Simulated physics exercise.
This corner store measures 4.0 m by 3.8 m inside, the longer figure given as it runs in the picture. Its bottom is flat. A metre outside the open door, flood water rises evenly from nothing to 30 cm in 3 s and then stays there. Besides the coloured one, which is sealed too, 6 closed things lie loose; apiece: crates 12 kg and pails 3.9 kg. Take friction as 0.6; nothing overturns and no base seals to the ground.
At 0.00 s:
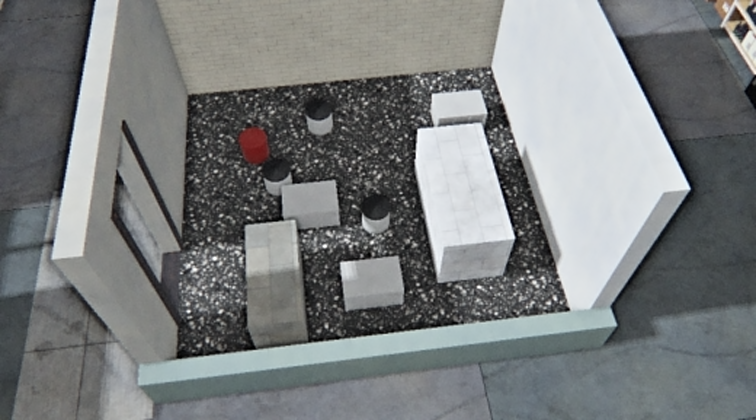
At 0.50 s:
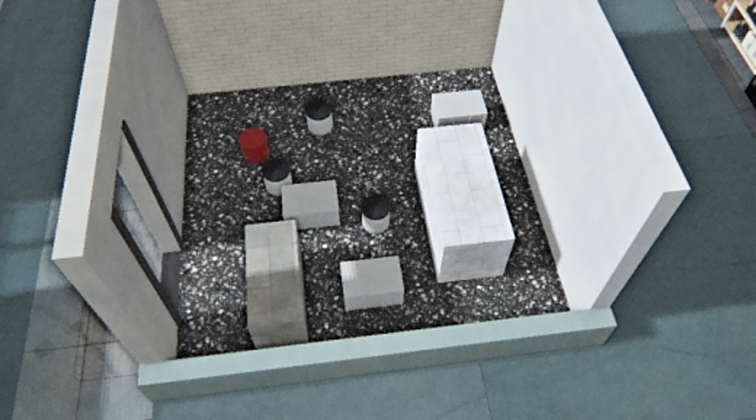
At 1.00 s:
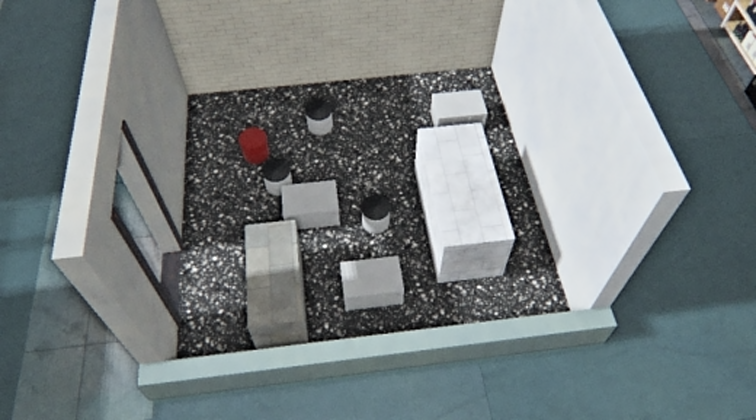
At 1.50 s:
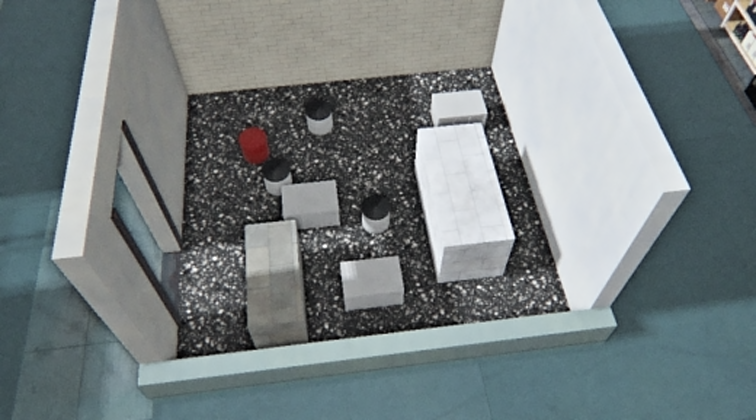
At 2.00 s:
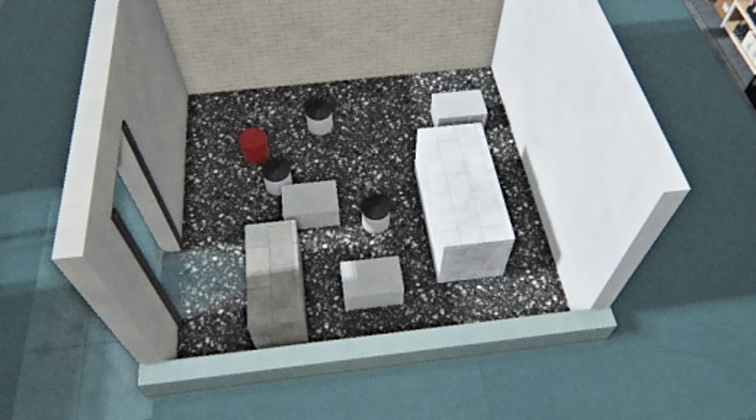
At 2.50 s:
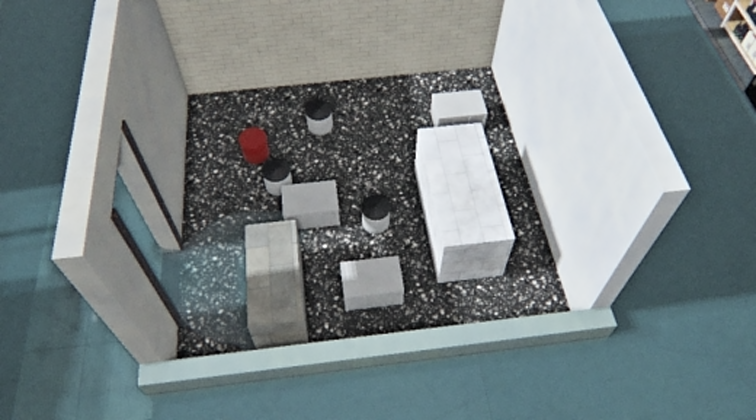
Blue-green water spreads over the grey paving around a small, roofless store with a dark speckled floor, seen from high above its low front wall. Inside, a red pail sits toward the back left, near three dark-topped pails, with pale and grey boxes around them and a large white block at right. The water slips through the left doorway and thinly covers the nearby floor, while the objects and camera stay still.
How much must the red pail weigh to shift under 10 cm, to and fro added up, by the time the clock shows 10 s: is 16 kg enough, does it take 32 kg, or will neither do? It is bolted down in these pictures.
Verdict: The lower weight is enough.
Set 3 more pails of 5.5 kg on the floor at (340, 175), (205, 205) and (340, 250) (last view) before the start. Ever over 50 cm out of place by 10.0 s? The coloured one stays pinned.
In turn: Past it, under, short of it.
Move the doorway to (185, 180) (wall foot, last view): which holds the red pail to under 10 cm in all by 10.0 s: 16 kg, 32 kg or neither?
Then only the higher weight holds it.
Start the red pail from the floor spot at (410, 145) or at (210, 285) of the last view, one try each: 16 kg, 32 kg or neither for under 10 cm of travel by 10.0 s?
In turn: Either load holds; only the larger holds.
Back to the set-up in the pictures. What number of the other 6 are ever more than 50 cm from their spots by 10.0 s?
5 of them.
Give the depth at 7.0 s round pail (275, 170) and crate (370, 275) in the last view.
About 6 and 4 cm.
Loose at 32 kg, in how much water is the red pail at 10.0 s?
Roughly 9 cm.
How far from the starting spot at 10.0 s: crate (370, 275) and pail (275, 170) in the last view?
In that order: 10 cm, 140 cm.
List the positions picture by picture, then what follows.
The red pail at (253, 138) rests on the ground; 0.0 m2 under water; 0 of 7 have shifted, in the first picture.
The red pail at (253, 138), on the bottom; water covers 0.0 m2; 0 of 7 have shifted, in the second picture.
The red pail at (253, 138) rests on the ground; 0.0 m2 under water; 0 of 7 have shifted, in the third picture.
The red pail at (253, 138), on the bottom; 0.0 m2 under water; 0 of 7 have shifted, in the fourth picture.
The red pail at (253, 138), on the bottom; water covers 0.4 m2; 0 of 7 have shifted, in the fifth picture.
The red pail at (253, 138), on the bottom; 1.3 m2 under water; 0 of 7 have shifted, in the sixth picture.
After 3.5 s the red pail would be 0 cm from its start with 16 kg and 0 cm from its start with 32 kg; 3 cm of water round it then.
After 4.5 s the red pail would be 0 cm from its start with 16 kg and 0 cm from its start with 32 kg; 5 cm of water round it then.
After 7.0 s the red pail would be 0 cm from its start with 16 kg and 0 cm from its start with 32 kg; 9 cm of water round it then.
After 10.0 s the red pail would be 0 cm from its start with 16 kg and 0 cm from its start with 32 kg; 9 cm of water round it then.
